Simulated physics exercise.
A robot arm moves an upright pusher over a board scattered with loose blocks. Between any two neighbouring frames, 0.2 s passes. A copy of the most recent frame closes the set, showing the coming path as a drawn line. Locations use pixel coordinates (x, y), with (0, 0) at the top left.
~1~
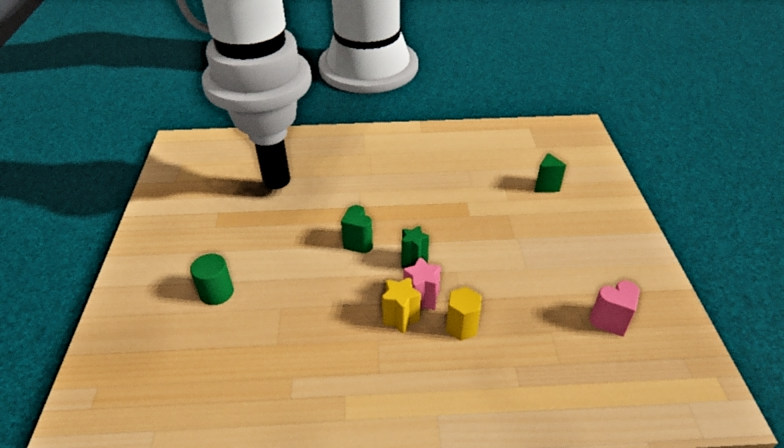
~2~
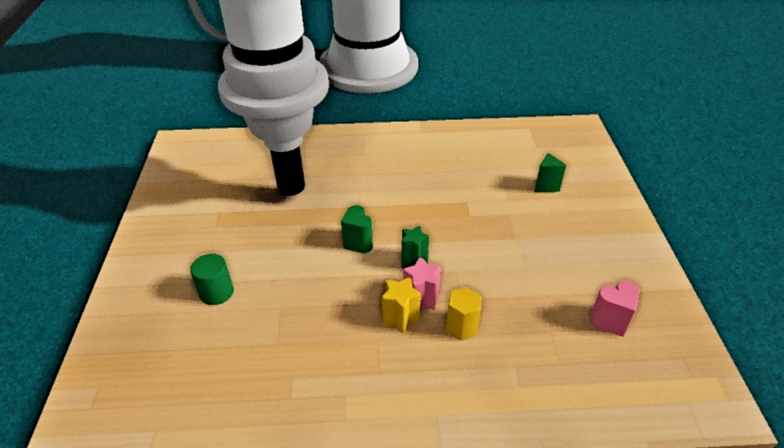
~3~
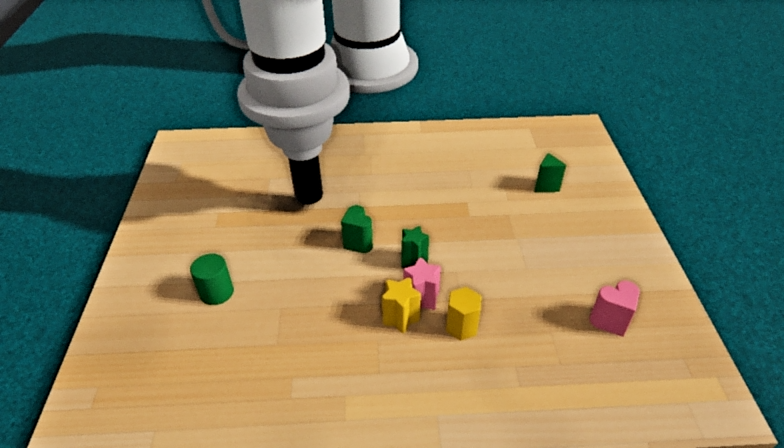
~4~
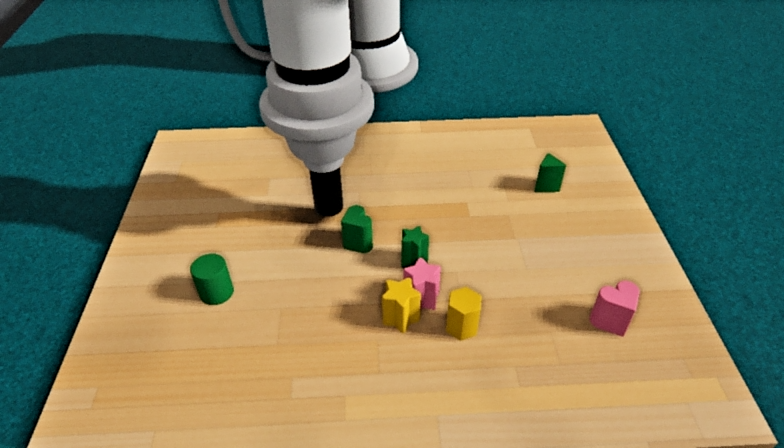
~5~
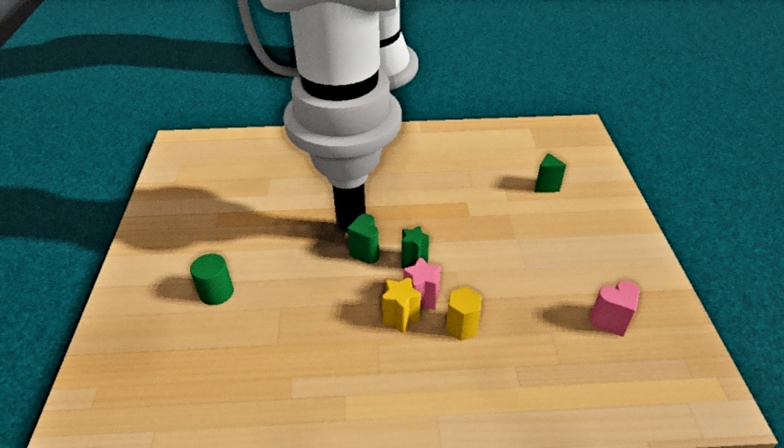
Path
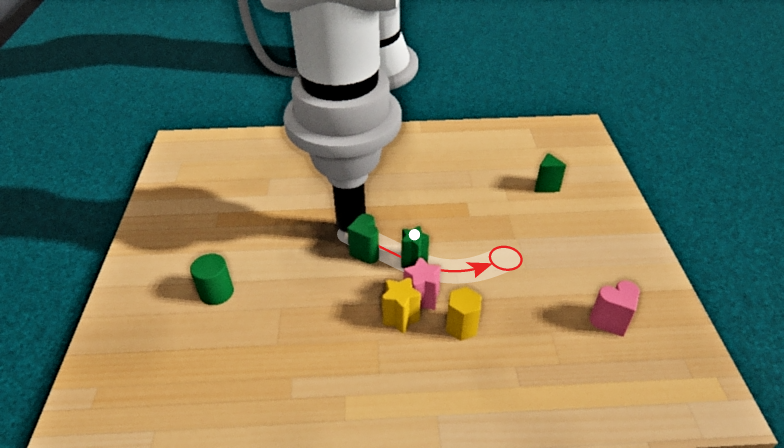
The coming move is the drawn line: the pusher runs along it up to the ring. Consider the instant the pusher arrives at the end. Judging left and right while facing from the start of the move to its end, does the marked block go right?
Yes, I think so.
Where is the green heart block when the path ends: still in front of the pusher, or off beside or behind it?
Once the path is finished, the green heart block lies beside or behind the pusher.
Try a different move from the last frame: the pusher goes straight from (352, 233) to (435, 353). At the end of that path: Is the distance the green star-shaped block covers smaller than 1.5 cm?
The answer is yes.
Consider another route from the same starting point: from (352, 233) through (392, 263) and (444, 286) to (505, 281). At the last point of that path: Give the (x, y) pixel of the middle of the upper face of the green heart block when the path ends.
I'd say the green heart block ends with its top centre at (386, 263).
The drawn path runs from (352, 233) via (398, 256) and (452, 271), ending at (506, 258); the dot is on the green star-shaped block.
On the path given first. One third of the way, pusher at (399, 247); green heart block at (383, 247), turned 90° clockwise; green star-shaped block at (426, 240).
Two thirds of the way, pusher at (454, 262); green heart block at (383, 247), turned 90° clockwise; green star-shaped block at (468, 263), turned 65° clockwise.
At the end, pusher at (507, 249); green heart block at (383, 247), turned 90° clockwise; green star-shaped block at (473, 264), turned 85° clockwise; pink star-shaped block not moved; yellow six-sided block not moved.
